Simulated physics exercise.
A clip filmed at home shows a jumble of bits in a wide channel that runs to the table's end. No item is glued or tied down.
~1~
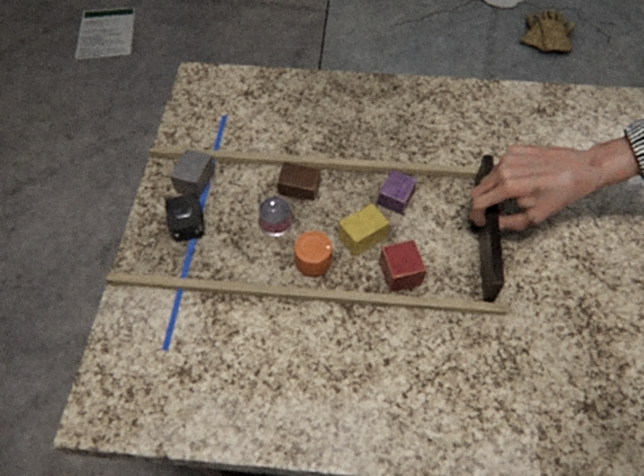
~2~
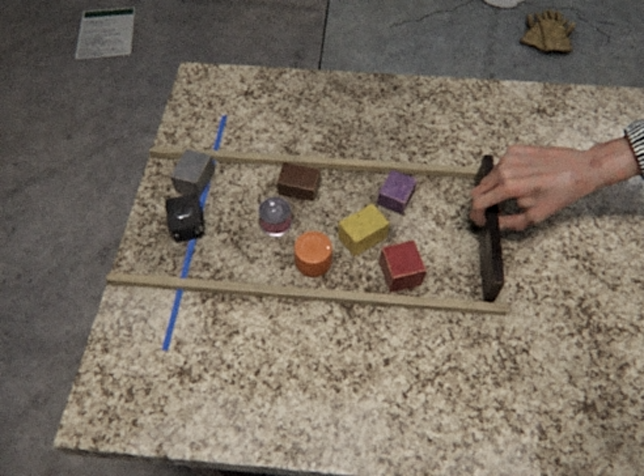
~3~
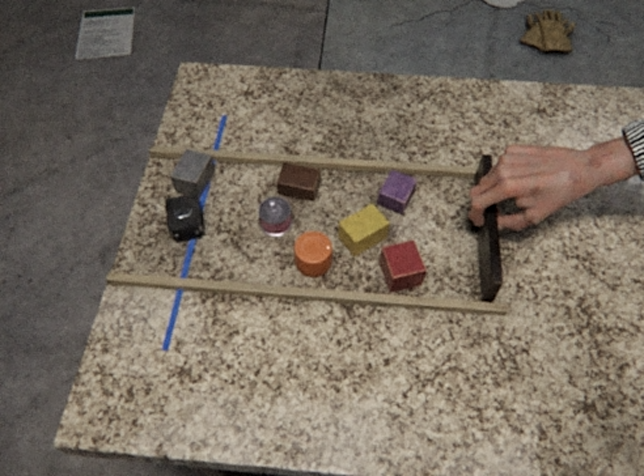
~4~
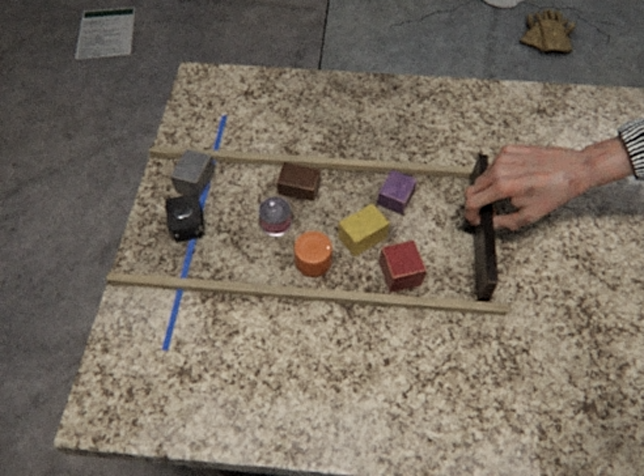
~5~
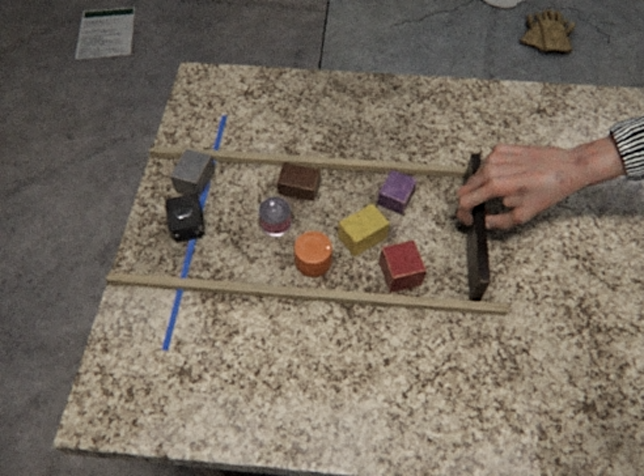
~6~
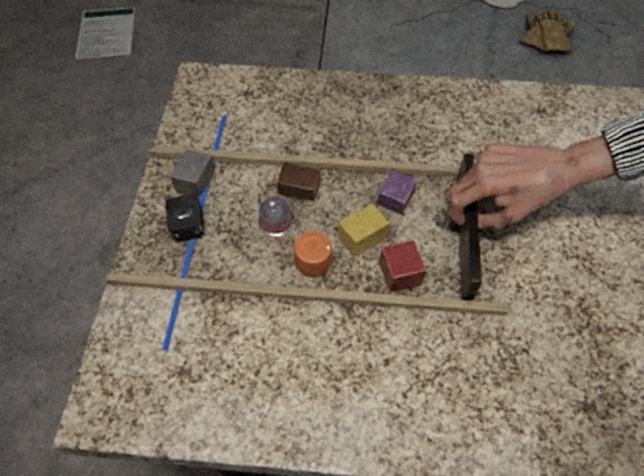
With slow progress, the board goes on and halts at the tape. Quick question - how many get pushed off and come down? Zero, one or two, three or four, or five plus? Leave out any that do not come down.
One or two, I'd say.
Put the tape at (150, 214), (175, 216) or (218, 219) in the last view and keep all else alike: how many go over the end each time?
Counts per try, in order: 5 / 5 / 0.
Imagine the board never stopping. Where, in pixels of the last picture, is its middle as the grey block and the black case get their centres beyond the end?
First one: Around (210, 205). Other one: Around (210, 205).
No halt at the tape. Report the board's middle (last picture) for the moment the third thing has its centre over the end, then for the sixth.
It sits around (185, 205) and after that around (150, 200).
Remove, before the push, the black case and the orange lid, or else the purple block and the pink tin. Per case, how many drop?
Tally per try: 1 / 0.
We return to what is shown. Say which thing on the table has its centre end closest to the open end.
Answer: The pink tin.
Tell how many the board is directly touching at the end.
Result: 3 in all.
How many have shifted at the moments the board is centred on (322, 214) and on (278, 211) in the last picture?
By then 6, and later 6.
Early on, none off yet; grey block at rest near (193, 173); black case at rest near (186, 218); pink tin at rest near (275, 217).
Finally, the number that fall off is one or two; lost, black case and grey block.
